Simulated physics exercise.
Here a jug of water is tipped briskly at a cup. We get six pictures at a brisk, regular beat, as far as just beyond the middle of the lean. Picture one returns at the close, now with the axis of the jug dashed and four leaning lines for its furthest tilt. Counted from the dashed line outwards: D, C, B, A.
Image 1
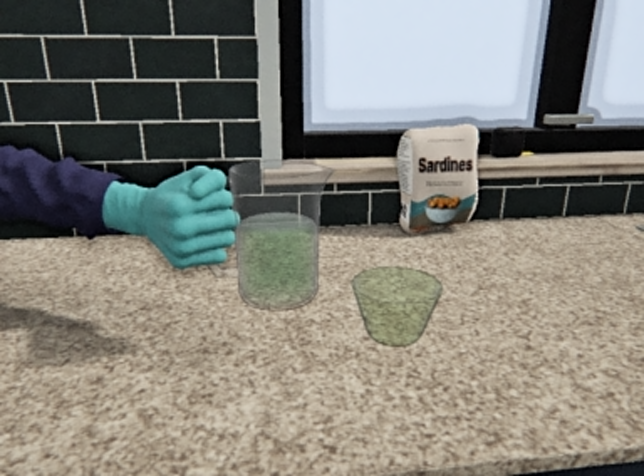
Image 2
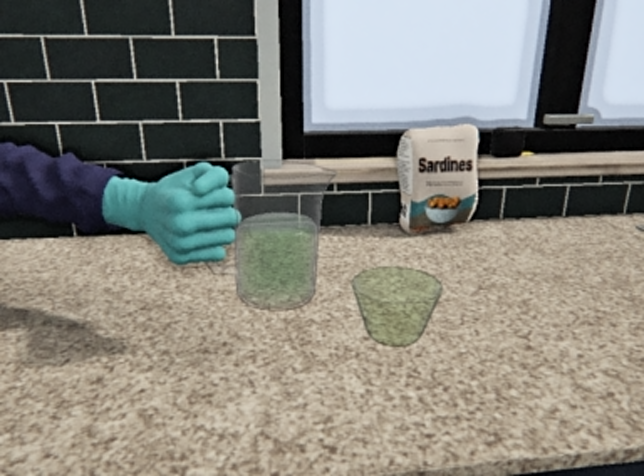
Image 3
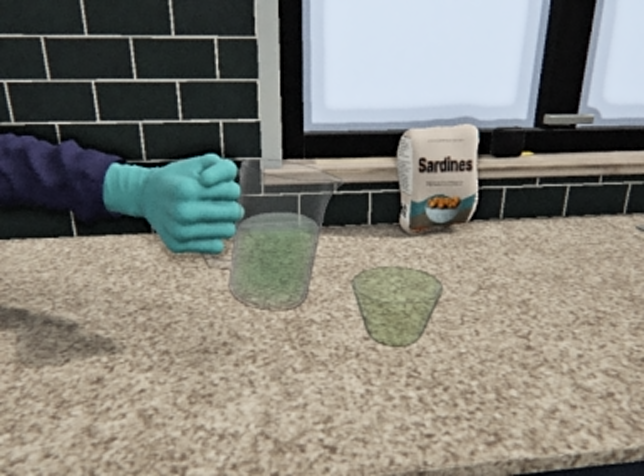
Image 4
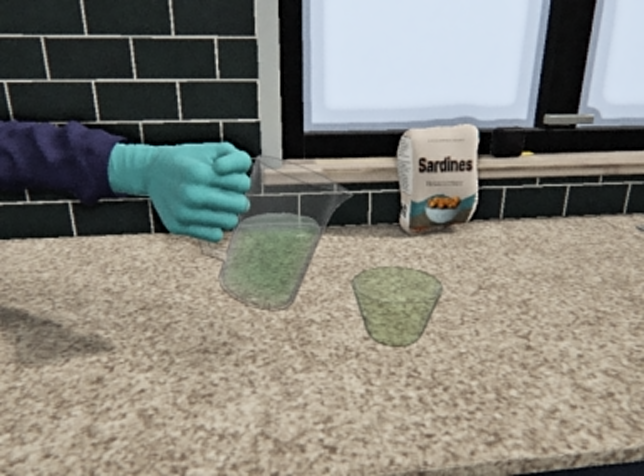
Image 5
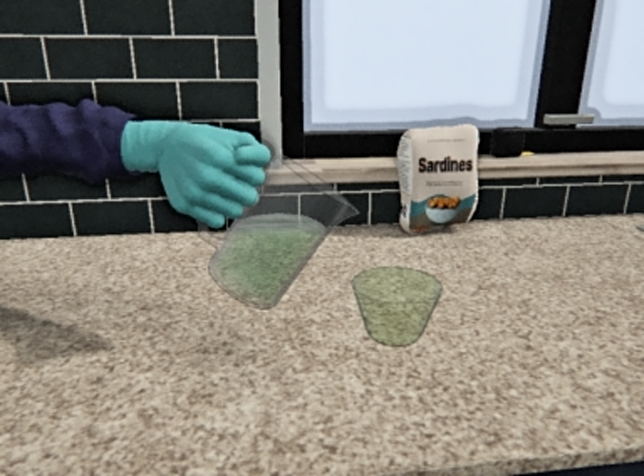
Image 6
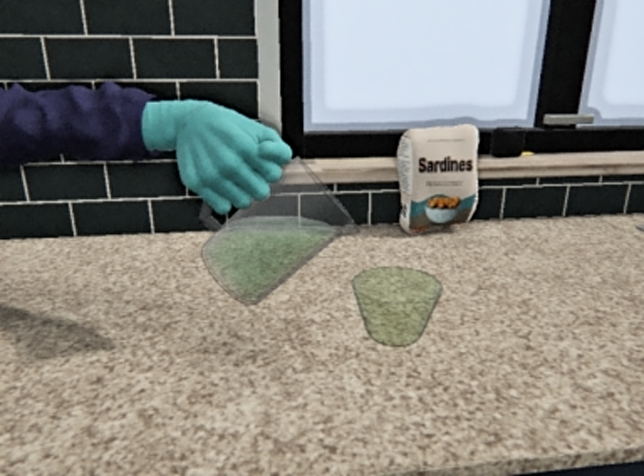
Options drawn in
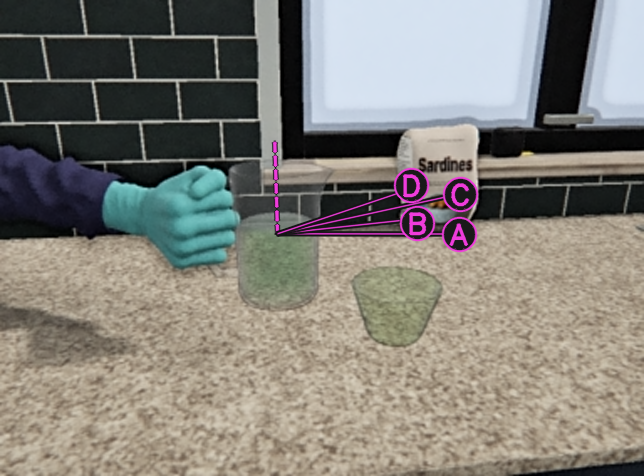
A teal-gloved hand in a dark purple sleeve reaches in from the left above a speckled beige countertop, seen from slightly above by a still camera. Beside it stands a clear jug of greenish water, with a greenish cup to the right and a Sardines bag behind, near dark tiles and a window. The hand briskly tilts the jug rightward, its lip lowering toward the cup while the water stays inside.
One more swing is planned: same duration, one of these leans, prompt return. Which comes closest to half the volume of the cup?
The best mark is D.
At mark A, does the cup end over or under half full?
Over.
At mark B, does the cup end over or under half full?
Over half.
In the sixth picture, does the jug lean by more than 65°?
No.
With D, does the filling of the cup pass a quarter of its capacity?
Yes, it does.
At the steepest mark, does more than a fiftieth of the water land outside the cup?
Yes.
On the marked copy, A at (442, 234); B at (399, 220); C at (443, 197); D at (395, 194).
Choosing A, the cup ends with about 77 % of what it can hold; 26 % of the water is spilt.
Choosing B, the cup ends with about 76 % of what it can hold; 14 % of the water is spilt.
Choosing C, the cup ends with about 67 % of what it can hold; 4 % of the water is spilt.
Choosing D, the cup ends with about 50 % of what it can hold.
